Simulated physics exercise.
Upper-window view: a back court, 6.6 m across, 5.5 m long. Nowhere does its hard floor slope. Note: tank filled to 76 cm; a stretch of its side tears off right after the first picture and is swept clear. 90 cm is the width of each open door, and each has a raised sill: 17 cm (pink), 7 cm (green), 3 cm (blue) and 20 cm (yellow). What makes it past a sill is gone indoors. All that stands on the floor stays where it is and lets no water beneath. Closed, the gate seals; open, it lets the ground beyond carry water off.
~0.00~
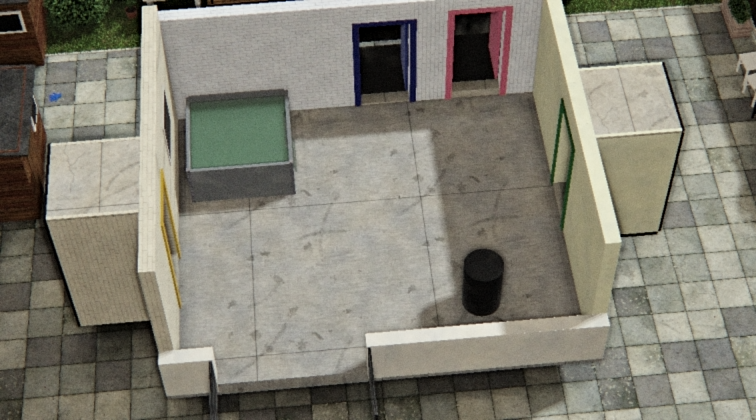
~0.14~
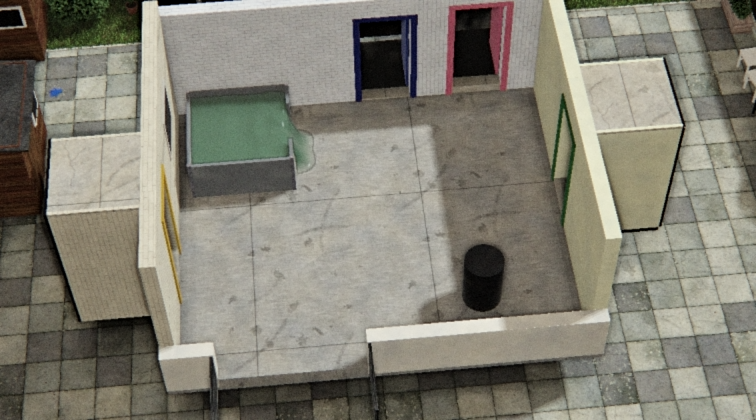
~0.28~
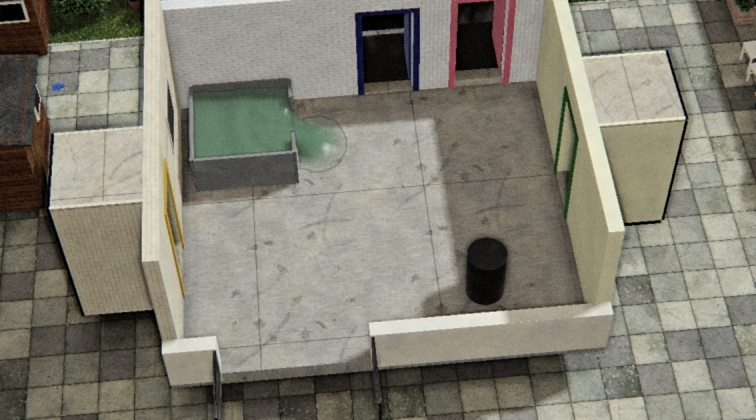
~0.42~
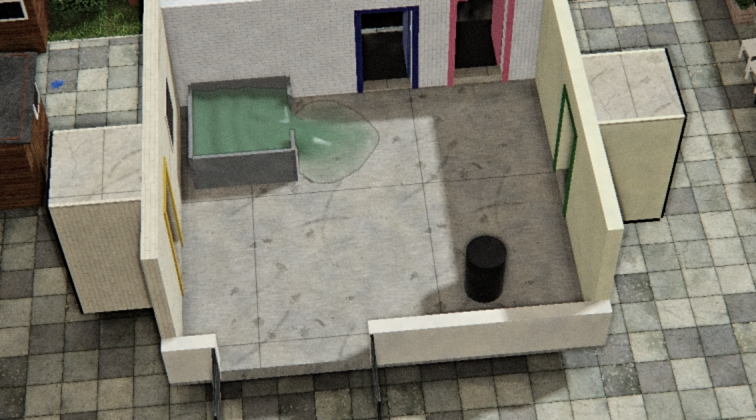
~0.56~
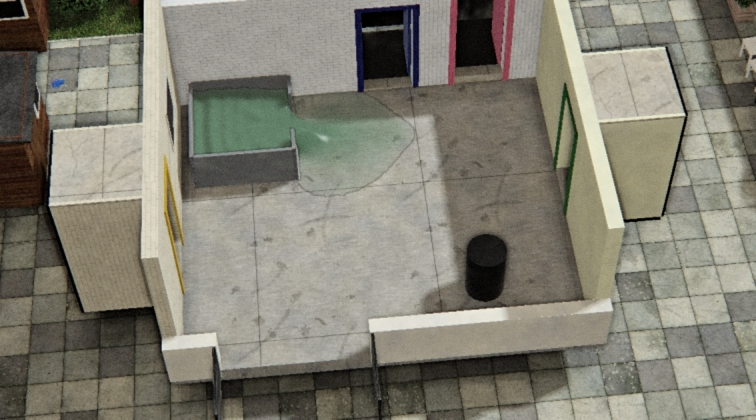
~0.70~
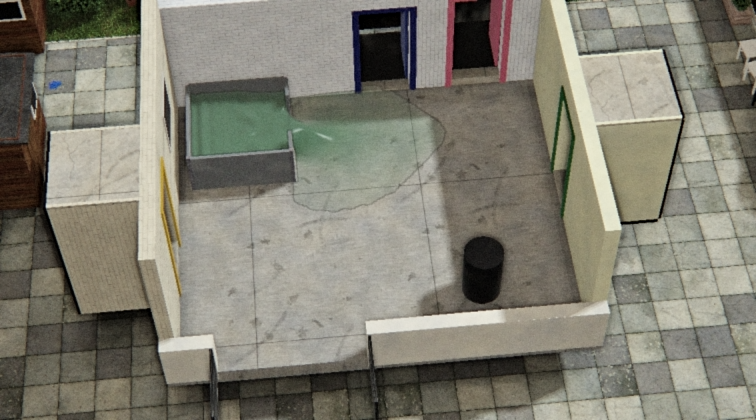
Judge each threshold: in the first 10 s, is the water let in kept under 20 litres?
Verdicts: Pink door, kept under; green door, not kept under; blue door, not kept under; yellow door, kept under.
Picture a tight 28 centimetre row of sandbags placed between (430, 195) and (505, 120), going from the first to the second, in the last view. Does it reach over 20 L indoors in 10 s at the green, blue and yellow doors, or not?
Doors: Green stays under / blue exceeds / yellow stays under.
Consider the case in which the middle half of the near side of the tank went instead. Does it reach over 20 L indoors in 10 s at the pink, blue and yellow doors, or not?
Here's how it goes: Pink falls short, blue falls short, yellow falls short.
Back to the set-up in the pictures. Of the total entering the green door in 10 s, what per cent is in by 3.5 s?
That works out near 75%.
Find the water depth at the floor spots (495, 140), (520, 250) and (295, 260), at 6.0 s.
Roughly 10, 6 and 0 cm, in turn.
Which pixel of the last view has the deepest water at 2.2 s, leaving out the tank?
Position: About (520, 91).
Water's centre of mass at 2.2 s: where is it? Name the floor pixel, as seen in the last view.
The water's centre sits at about (333, 149).
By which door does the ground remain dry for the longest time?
It would be the yellow one.
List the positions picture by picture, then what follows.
The first frame shows the tank at (239, 132) is whole and still, 76 cm deep.
In the second frame, water pours out at (289, 141) and has run 0.5 m, to (305, 169); typically 12 cm deep outside, 76 cm at the tank's back.
In the third frame, the front is at (340, 152), 0.9 m from the gap at (292, 136); 0.8 m2 of floor is under water; 76 cm left at the back of the tank.
In the fourth frame, water pours out at (291, 135) and has run 1.5 m, to (375, 139); typically 7 cm deep outside, 72 cm at the tank's back.
In the fifth frame, the front is at (409, 138), 2.1 m from the gap at (291, 132); 3.5 m2 of floor is under water; 64 cm left at the back of the tank.
In the sixth frame, the front is at (439, 137), 2.7 m from the gap at (289, 134); 5.2 m2 of floor is under water; 65 cm left at the back of the tank.
After 1.4 s water covers 35 % of the floor and is deepest (37 cm) near (300, 146); pink door 9 cm at the sill, 0 L in, green door not reached, blue door 13 cm at the sill, 16 L in, yellow door not reached.
After 2.2 s water covers 50 % of the floor and is deepest (35 cm) near (520, 91); pink door 10 cm at the sill, 0 L in, green door 15 cm at the sill, 9 L in, blue door 10 cm at the sill, 51 L in, yellow door not reached.
After 3.5 s water covers 50 % of the floor and is deepest (23 cm) near (491, 93); pink door 12 cm at the sill, 1 L in, green door 13 cm at the sill, 46 L in, blue door 8 cm at the sill, 82 L in, yellow door not reached.
After 6.0 s water covers 65 % of the floor and is deepest (20 cm) near (581, 327); pink door 12 cm at the sill, 3 L in, green door 8 cm at the sill, 59 L in, blue door 6 cm at the sill, 109 L in, yellow door not reached.
After 10.0 s water covers 95 % of the floor and is deepest (10 cm) near (526, 332); pink door 6 cm at the sill, 4 L in, green door 8 cm at the sill, 62 L in, blue door 5 cm at the sill, 122 L in, yellow door 7 cm at the sill, 0 L in.
